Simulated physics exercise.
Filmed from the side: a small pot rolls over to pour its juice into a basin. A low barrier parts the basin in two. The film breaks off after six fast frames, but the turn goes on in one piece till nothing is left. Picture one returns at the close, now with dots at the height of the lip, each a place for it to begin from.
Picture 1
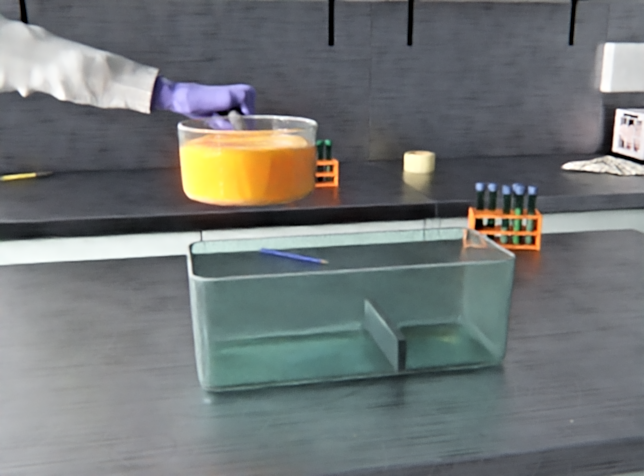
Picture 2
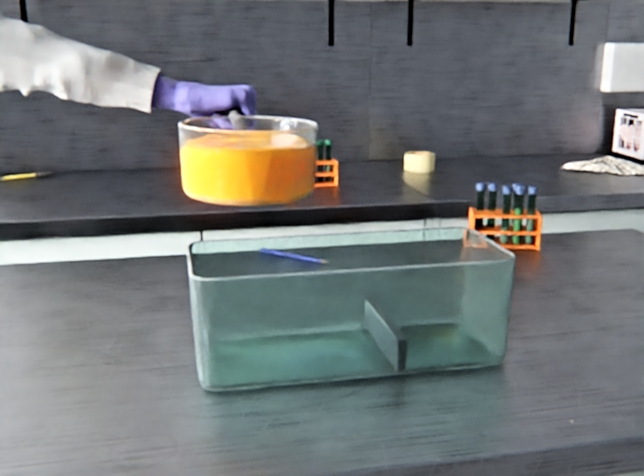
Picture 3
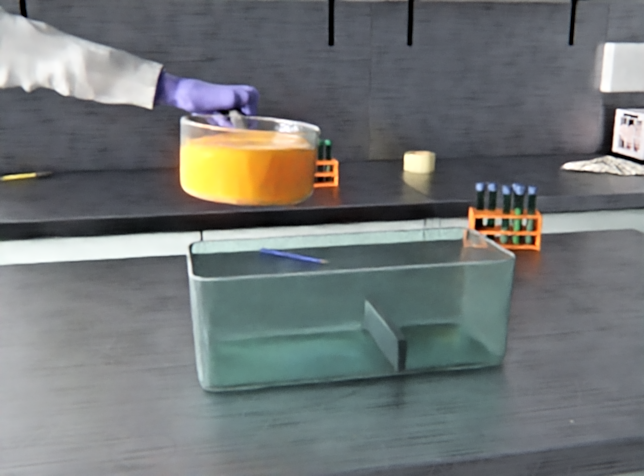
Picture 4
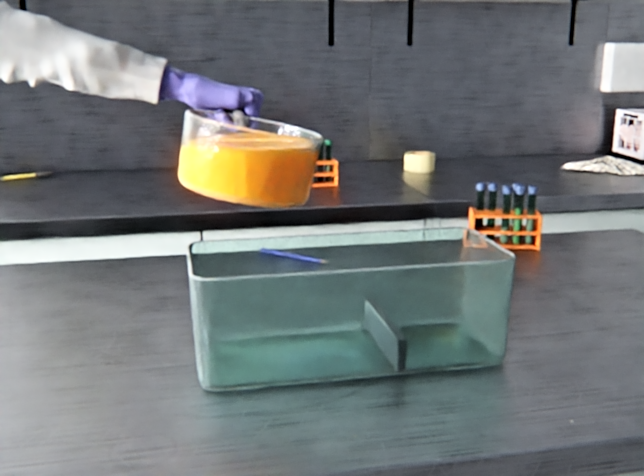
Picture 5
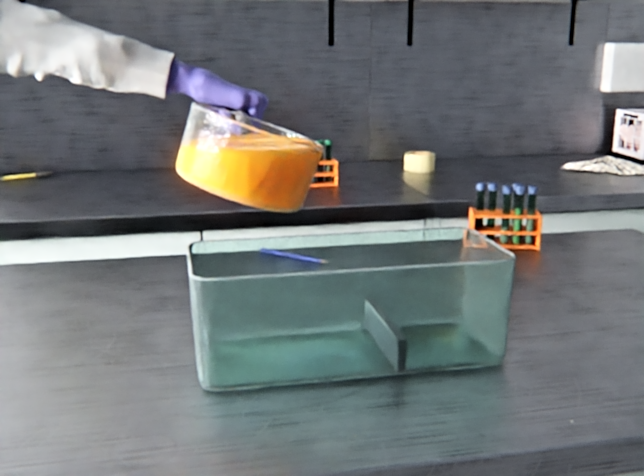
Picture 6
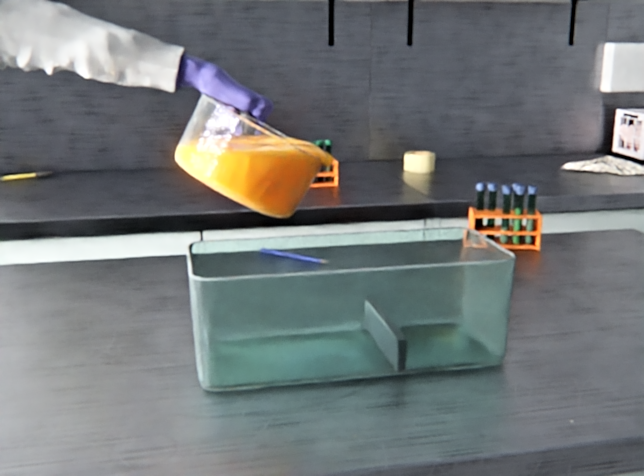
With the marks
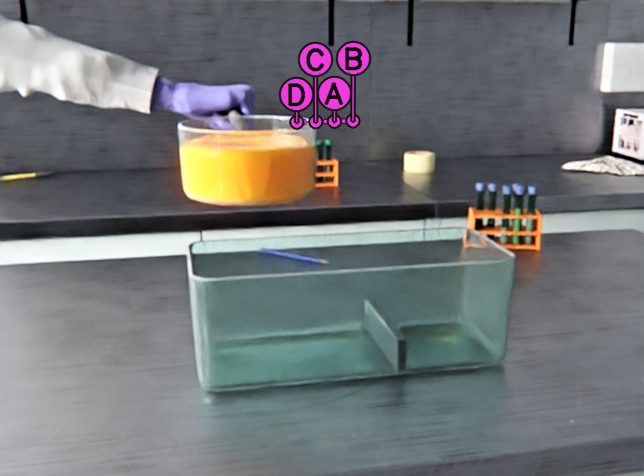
A purple-gloved hand held a round clear pot of orange juice above a divided glass basin, then tilted it steadily to the right until the juice just crept over its lip.
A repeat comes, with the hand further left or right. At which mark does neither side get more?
Go for A.
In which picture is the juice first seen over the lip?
In picture 6.
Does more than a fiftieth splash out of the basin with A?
No.
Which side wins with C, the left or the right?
More ends on the left.
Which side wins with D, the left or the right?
The left one.
On the marked copy, A at (334, 121); B at (352, 120); C at (315, 121); D at (296, 122).
Choosing A, about 48 % ends left of the wall and 52 % right of it.
Choosing B, about 36 % ends left of the wall and 64 % right of it.
Choosing C, about 71 % ends left of the wall and 28 % right of it.
Choosing D, about 94 % ends left of the wall and 5 % right of it.
